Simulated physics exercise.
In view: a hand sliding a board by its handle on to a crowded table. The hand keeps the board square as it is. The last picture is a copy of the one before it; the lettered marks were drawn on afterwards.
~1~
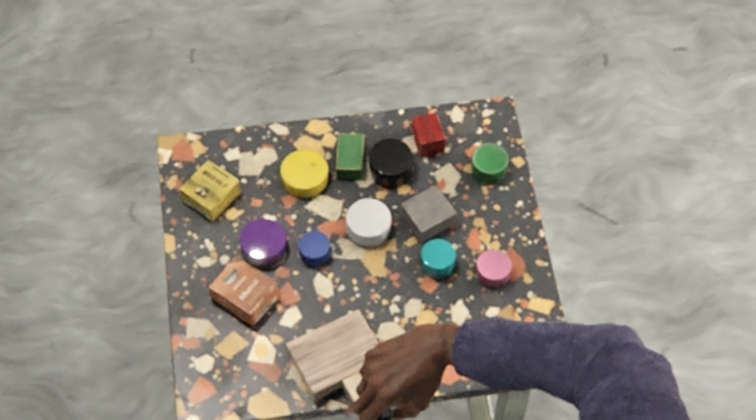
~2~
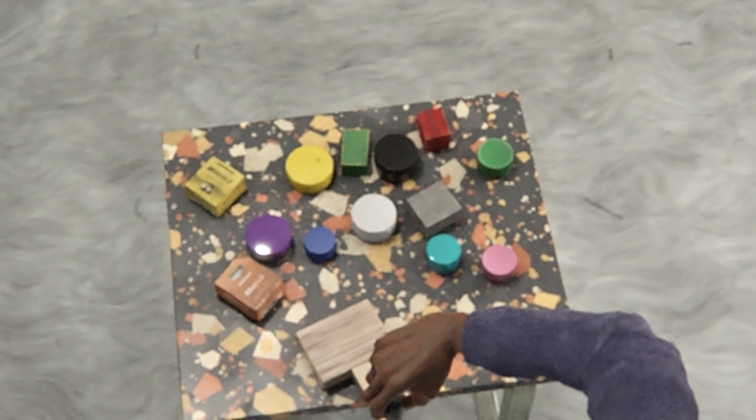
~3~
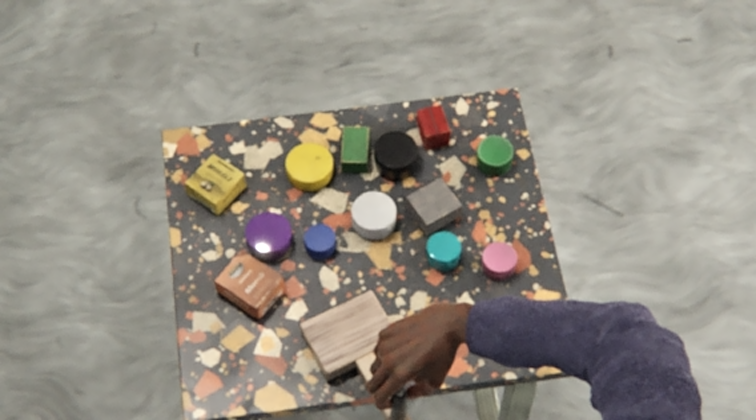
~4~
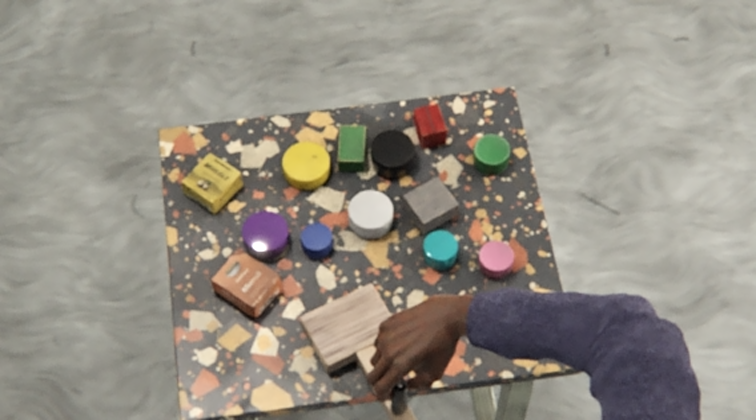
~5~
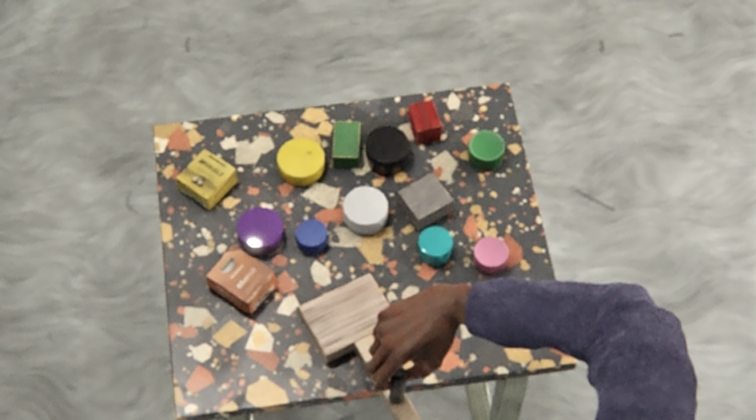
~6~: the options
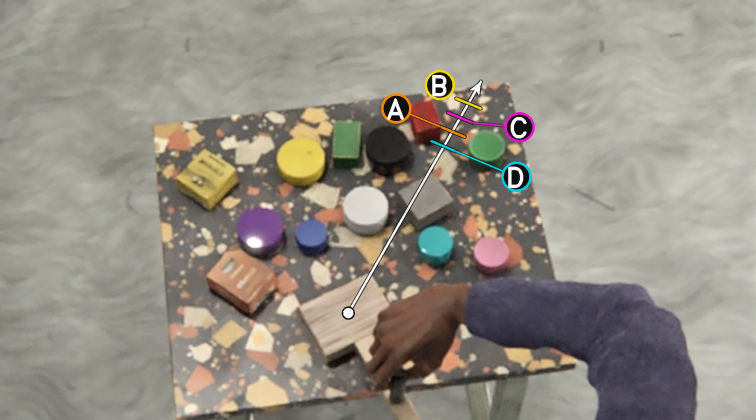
The clip opens on a speckled table crowded with colourful round containers, small boxes and blocks, as a hand reaching in from the lower right grips a wooden board by its handle near the bottom edge. The hand slides the board a short way up and slightly right, keeping it square, while the other items stay in place.
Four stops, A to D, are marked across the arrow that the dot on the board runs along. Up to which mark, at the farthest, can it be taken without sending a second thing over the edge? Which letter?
A.
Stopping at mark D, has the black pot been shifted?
By then, yes.
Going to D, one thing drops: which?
The green jar.
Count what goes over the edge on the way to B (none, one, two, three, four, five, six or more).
In all, four.
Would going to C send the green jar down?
Yes.
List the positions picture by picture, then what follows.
In the first frame, black pot (391, 163); pink tub (493, 269); white tin (369, 223).
In the second frame, board (346, 340); grey block (434, 209).
In the third frame, board (349, 331); turquoise pot (444, 251).
In the fourth frame, board (350, 323); green block (352, 148).
In the fifth frame, board (348, 313); green jar (486, 151); orange packet (242, 280); red box (425, 122).
On the marked copy, A at (452, 132); B at (469, 104); C at (460, 118); D at (444, 146); the arrow from (348, 313) to (481, 81); the white dot at (348, 313).
Taking A. A third of the way, board (387, 250); turquoise pot (445, 239); green jar (486, 151).
Two thirds of the way, board (425, 185); green jar (504, 138); green block (338, 134).
When it is over, board (452, 138); green jar over the edge; pink tub (539, 222); one fallen.
As for the rest, B drops four; C drops two; D is within the limit but short.
